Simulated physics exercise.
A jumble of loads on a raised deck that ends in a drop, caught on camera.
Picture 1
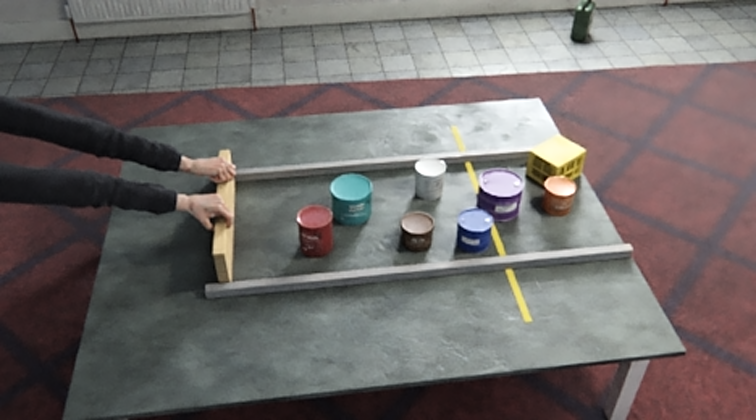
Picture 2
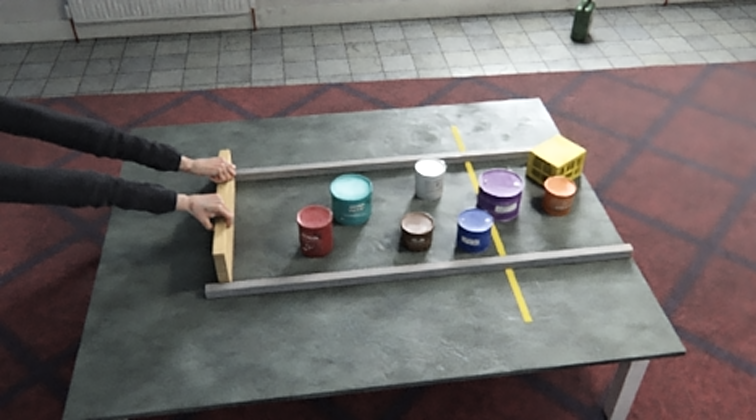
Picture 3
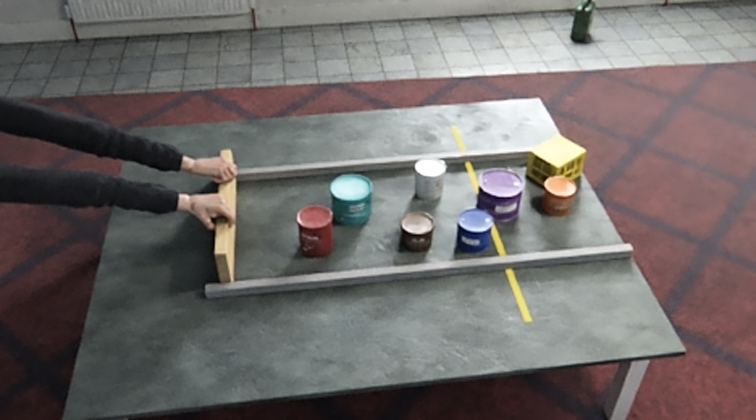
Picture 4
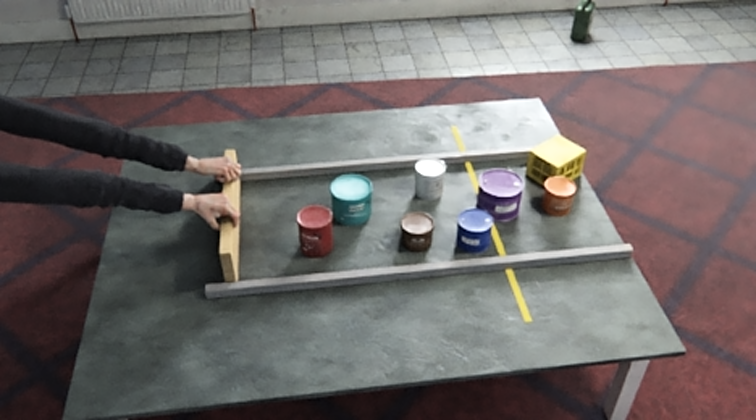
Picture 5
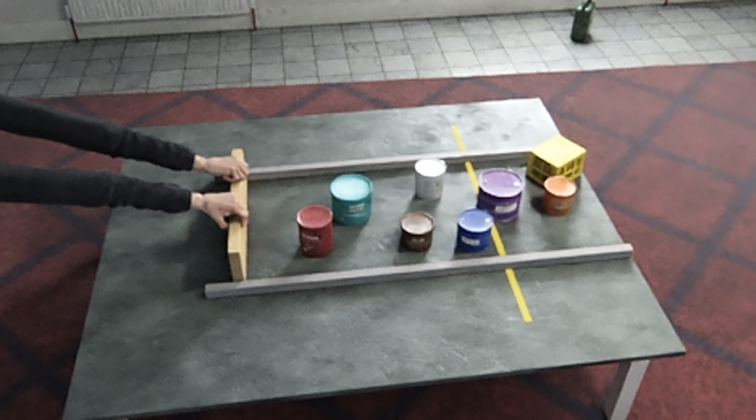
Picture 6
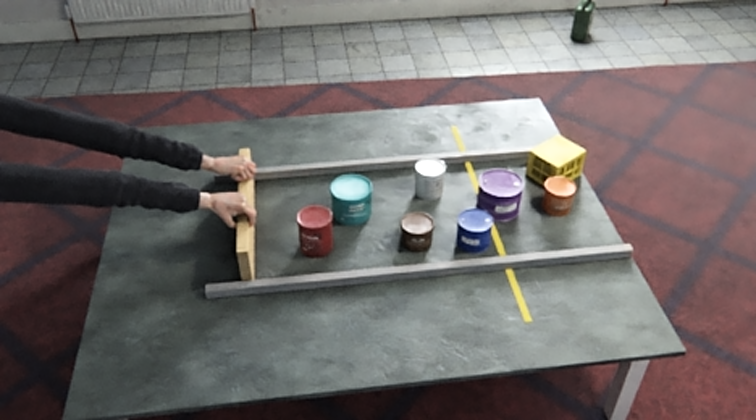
The clip shows paint cans and a yellow crate standing between two rails on a table, with a yellow tape line across it, as two hands at the left hold a wooden plank still, then slide it slightly right.
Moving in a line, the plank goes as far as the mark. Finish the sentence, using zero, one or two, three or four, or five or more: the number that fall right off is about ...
The number that fall right off is about zero.
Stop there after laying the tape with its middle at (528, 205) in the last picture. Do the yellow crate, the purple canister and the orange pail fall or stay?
What happens is that the yellow crate rests in place, the purple canister rests in place and the orange pail winds up off it.
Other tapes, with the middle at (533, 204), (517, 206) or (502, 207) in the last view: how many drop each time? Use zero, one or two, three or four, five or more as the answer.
Going through the places as listed, I'd say either one or two, then just one or two, then zero.
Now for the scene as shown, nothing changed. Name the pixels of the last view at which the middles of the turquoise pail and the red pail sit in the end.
Final positions - turquoise pail around (503, 188), red pail around (511, 213).
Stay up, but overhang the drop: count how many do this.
Count of overhanging things: 0.
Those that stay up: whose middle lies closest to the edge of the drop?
The orange pail.
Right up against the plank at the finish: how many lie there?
The count is 3.
Early on, none off yet; yellow crate at rest near (555, 163); orange pail at rest near (558, 197); purple canister at rest near (499, 195).
Finally, the number that fall off is zero.
